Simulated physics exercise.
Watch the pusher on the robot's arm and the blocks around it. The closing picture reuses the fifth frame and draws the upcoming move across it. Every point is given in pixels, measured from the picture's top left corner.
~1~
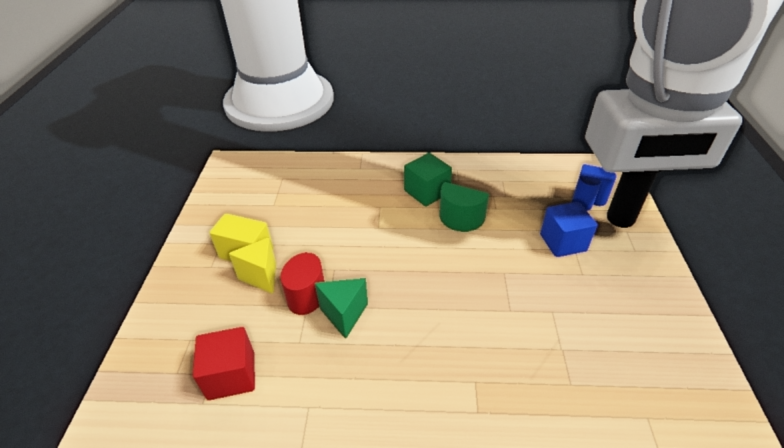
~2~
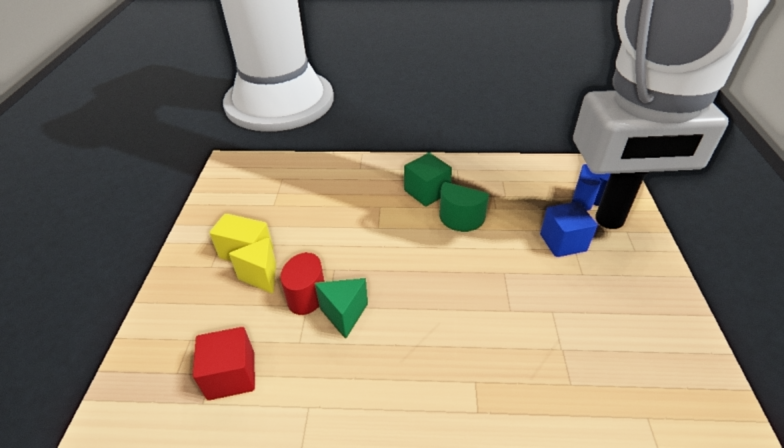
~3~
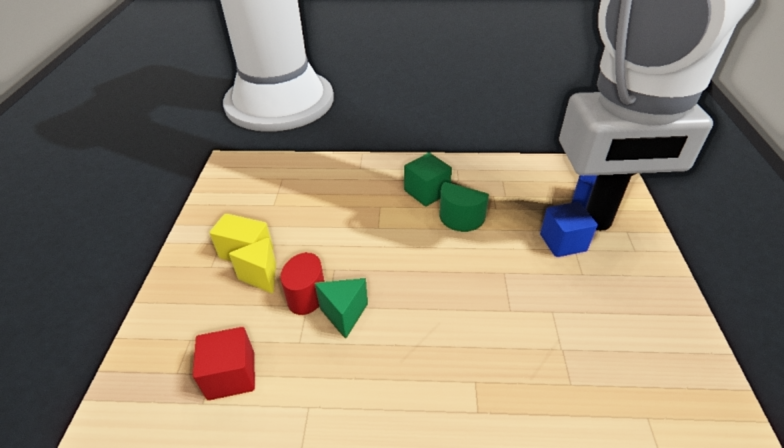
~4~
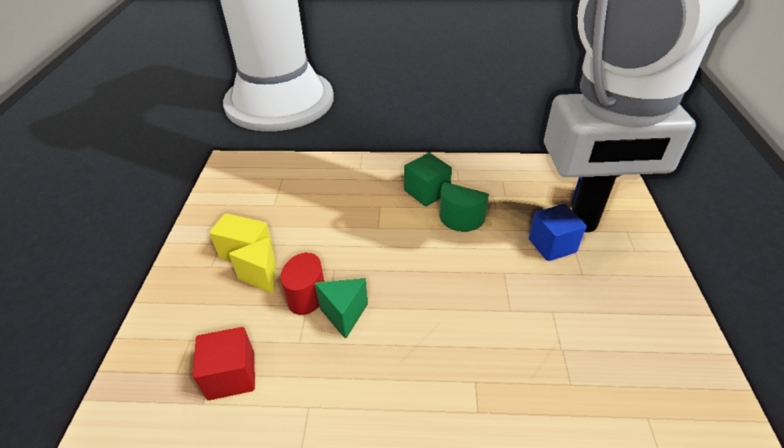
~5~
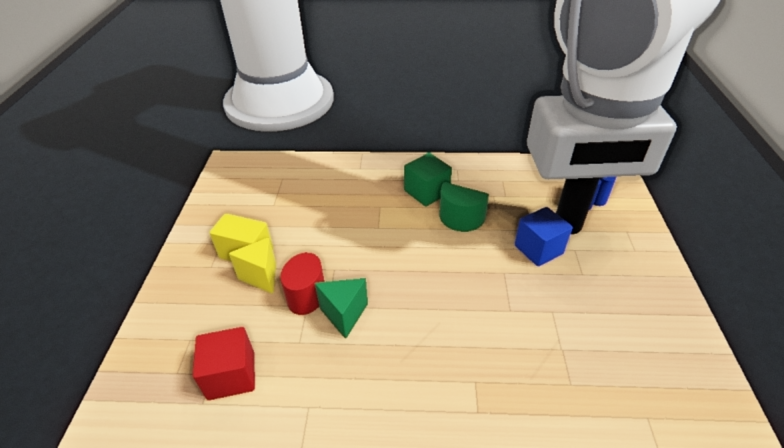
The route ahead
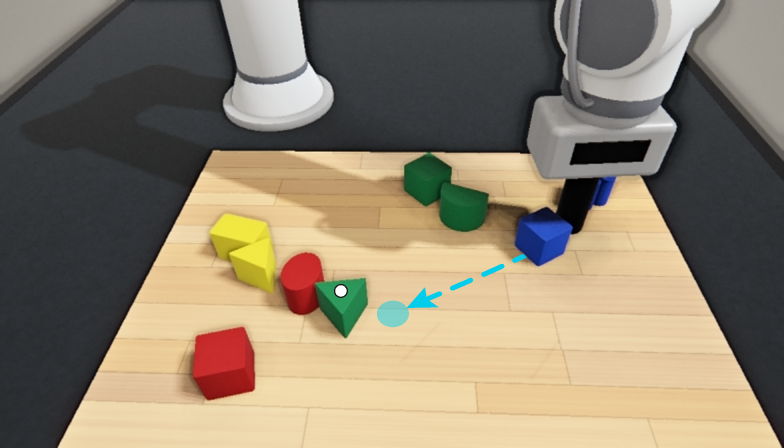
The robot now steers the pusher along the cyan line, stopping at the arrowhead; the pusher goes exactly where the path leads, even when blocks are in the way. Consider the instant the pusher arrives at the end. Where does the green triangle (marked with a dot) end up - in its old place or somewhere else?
Moved off its spot.
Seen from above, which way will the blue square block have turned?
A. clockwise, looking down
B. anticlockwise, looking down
Letter A.
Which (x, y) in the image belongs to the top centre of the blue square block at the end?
By then it is at (353, 293).
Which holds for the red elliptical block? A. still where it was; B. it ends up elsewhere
That would be A.
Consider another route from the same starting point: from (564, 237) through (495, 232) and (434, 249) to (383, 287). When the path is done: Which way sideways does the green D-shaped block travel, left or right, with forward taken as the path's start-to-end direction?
It moves over to the right.
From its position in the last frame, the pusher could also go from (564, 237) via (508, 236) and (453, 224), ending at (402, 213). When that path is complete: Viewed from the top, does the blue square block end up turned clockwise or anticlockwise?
Looking down on the board, it turns counter-clockwise.
Drawn move, from (564, 237) directly to (393, 314); the dot is on the green triangle.
What follows on the original path. One third of the way, pusher (515, 251); blue square block (488, 247).
Two thirds of the way, pusher (456, 277); blue square block (423, 272), turned 15° clockwise.
At the end, pusher (393, 303); red elliptical block still; green triangle (315, 296), turned 20° anticlockwise; blue square block (353, 293), turned 35° clockwise; blue heart still.
